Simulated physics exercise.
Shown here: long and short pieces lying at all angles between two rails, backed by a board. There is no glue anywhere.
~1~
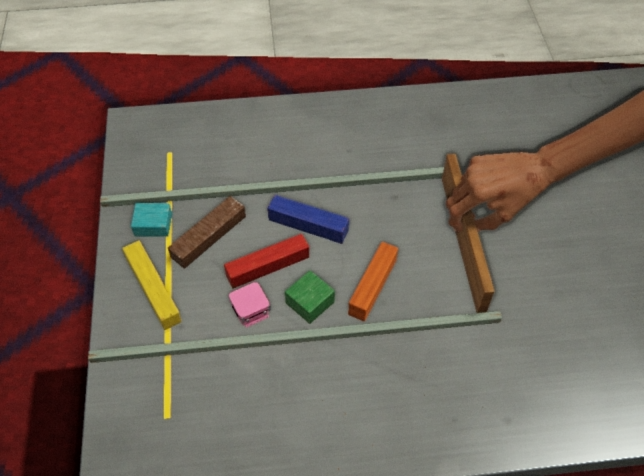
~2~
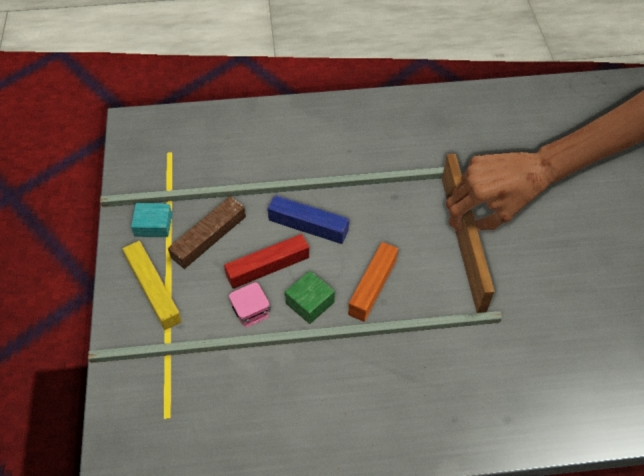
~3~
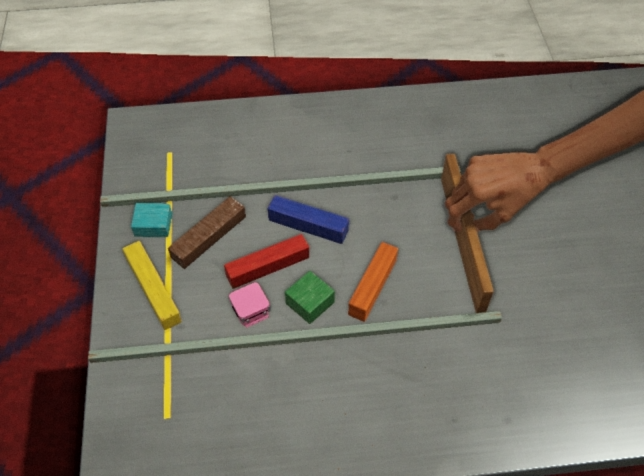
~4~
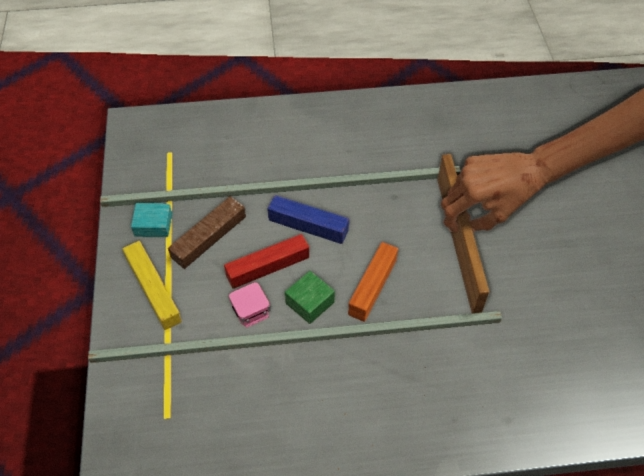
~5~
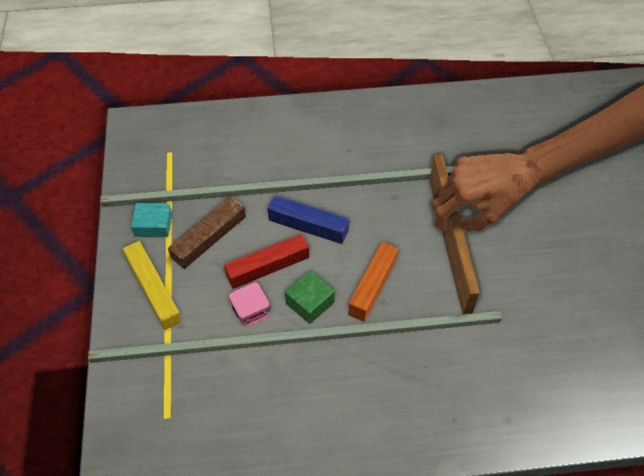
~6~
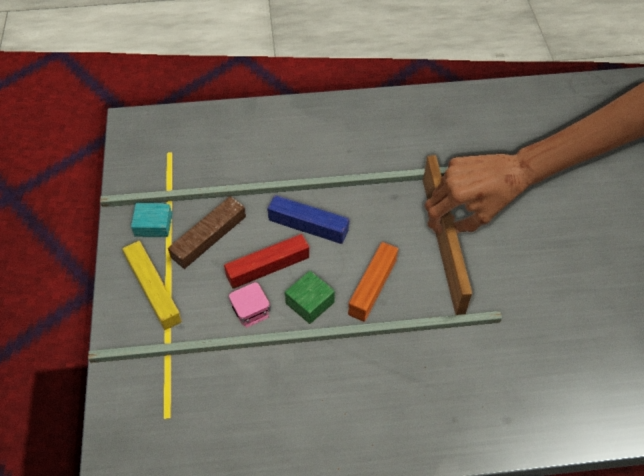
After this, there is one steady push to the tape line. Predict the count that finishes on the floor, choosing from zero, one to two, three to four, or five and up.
Falls: One or two.
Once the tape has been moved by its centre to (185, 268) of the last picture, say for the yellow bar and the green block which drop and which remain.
Result - yellow bar is gone, green block is still there.
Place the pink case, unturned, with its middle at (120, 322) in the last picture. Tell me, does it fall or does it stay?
Result: It comes off.
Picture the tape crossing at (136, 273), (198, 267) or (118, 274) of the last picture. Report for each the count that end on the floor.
In order: 5, 0 and 6.
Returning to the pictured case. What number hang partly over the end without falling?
Things overhanging at the end: 3.
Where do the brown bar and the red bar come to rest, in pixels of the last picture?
You'll see the brown bar at (125, 235), with the red bar at (113, 290).
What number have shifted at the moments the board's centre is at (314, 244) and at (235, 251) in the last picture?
That makes 6 at the first spot and 8 at the second.
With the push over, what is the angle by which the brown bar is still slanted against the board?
Out of line by around 10°.
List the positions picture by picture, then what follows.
In the first frame, turquoise block (152, 220); yellow bar (152, 284); brown bar (208, 232); board (466, 231); tape (169, 270).
In the second frame, yellow bar (152, 285); green block (310, 297).
In the third frame, brown bar (208, 232); red bar (268, 261).
In the fourth frame, turquoise block (152, 220); orange stick (373, 281).
In the fifth frame, yellow bar (152, 285); pink case (250, 306).
In the sixth frame, turquoise block (152, 220); yellow bar (152, 285); brown bar (208, 232); board (445, 232); tape (169, 270).
Soon after, none off yet; turquoise block at rest near (152, 220); yellow bar at rest near (152, 285); brown bar at rest near (206, 232).
At rest, the number that fall off is one or two; fallen, yellow bar.
